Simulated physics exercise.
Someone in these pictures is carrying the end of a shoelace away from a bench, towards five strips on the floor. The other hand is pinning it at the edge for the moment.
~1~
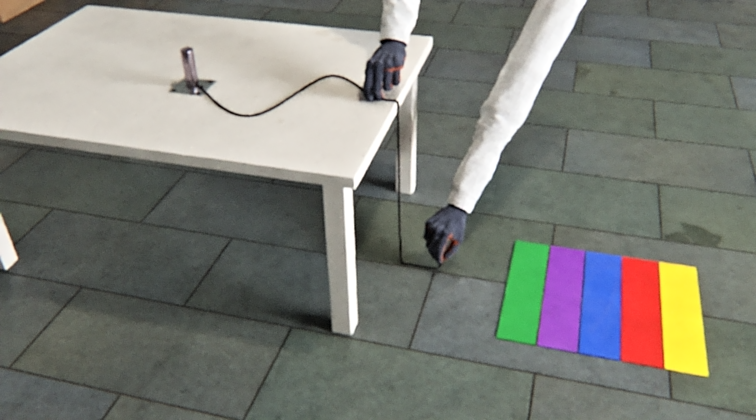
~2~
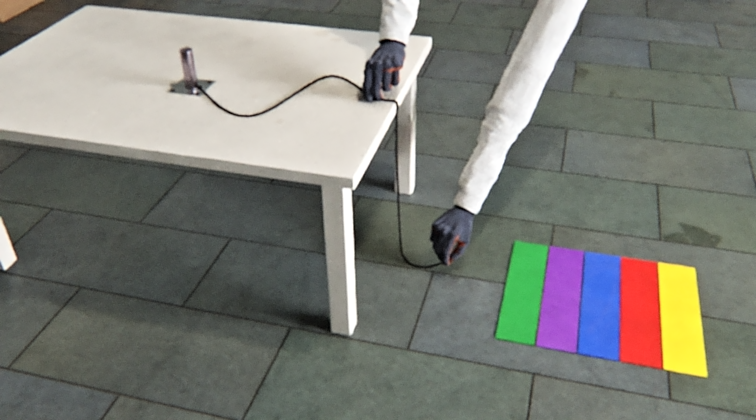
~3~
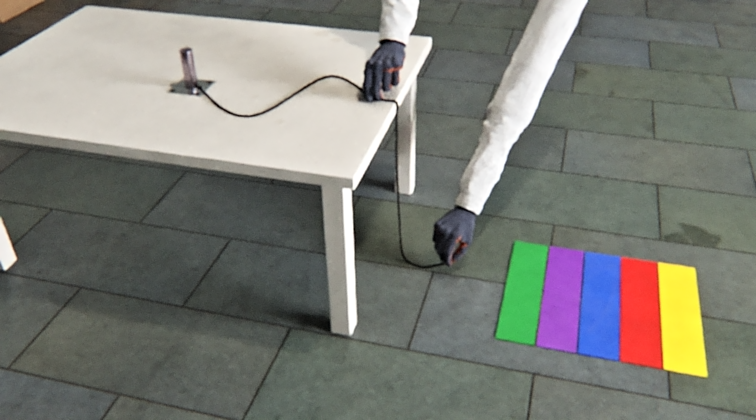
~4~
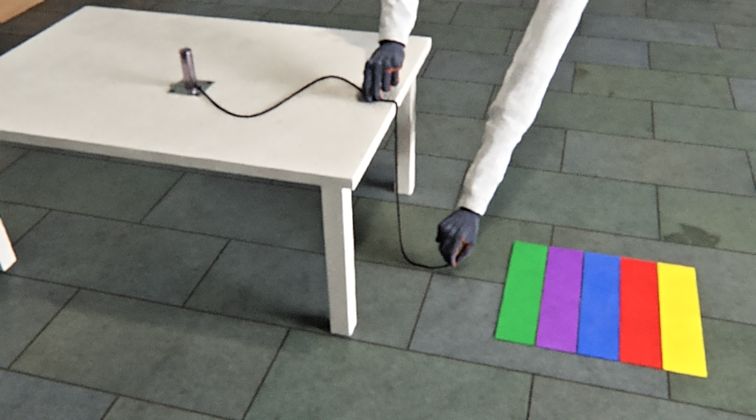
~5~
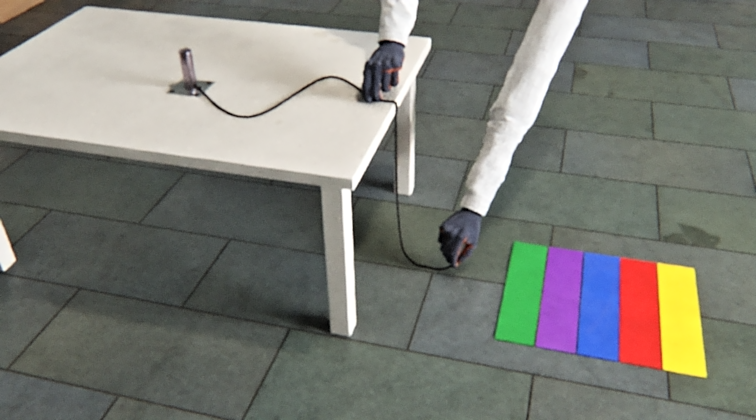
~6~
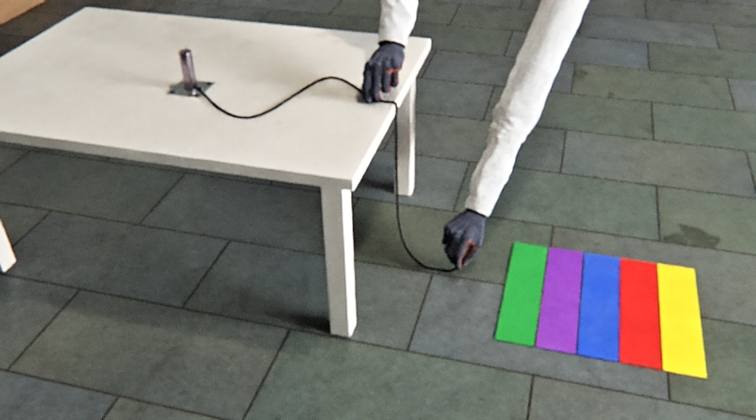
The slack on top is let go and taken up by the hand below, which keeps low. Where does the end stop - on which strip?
On the yellow strip.
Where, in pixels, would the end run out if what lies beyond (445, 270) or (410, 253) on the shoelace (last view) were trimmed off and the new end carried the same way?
Estimated pixels: (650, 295) then (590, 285).
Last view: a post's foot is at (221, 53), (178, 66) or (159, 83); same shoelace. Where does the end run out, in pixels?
About (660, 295), then (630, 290), then (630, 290).
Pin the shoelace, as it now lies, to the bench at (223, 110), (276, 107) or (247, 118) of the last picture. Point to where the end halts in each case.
First (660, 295), next (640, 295), last (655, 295).
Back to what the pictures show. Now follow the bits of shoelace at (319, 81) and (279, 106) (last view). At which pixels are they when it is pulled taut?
The first lands at (384, 107), while the second lands at (319, 100).
A little later, end near (613, 288); over blue.
Next, end near (656, 295); over red.
When it is tight, end near (682, 299); over yellow. Over yellow.
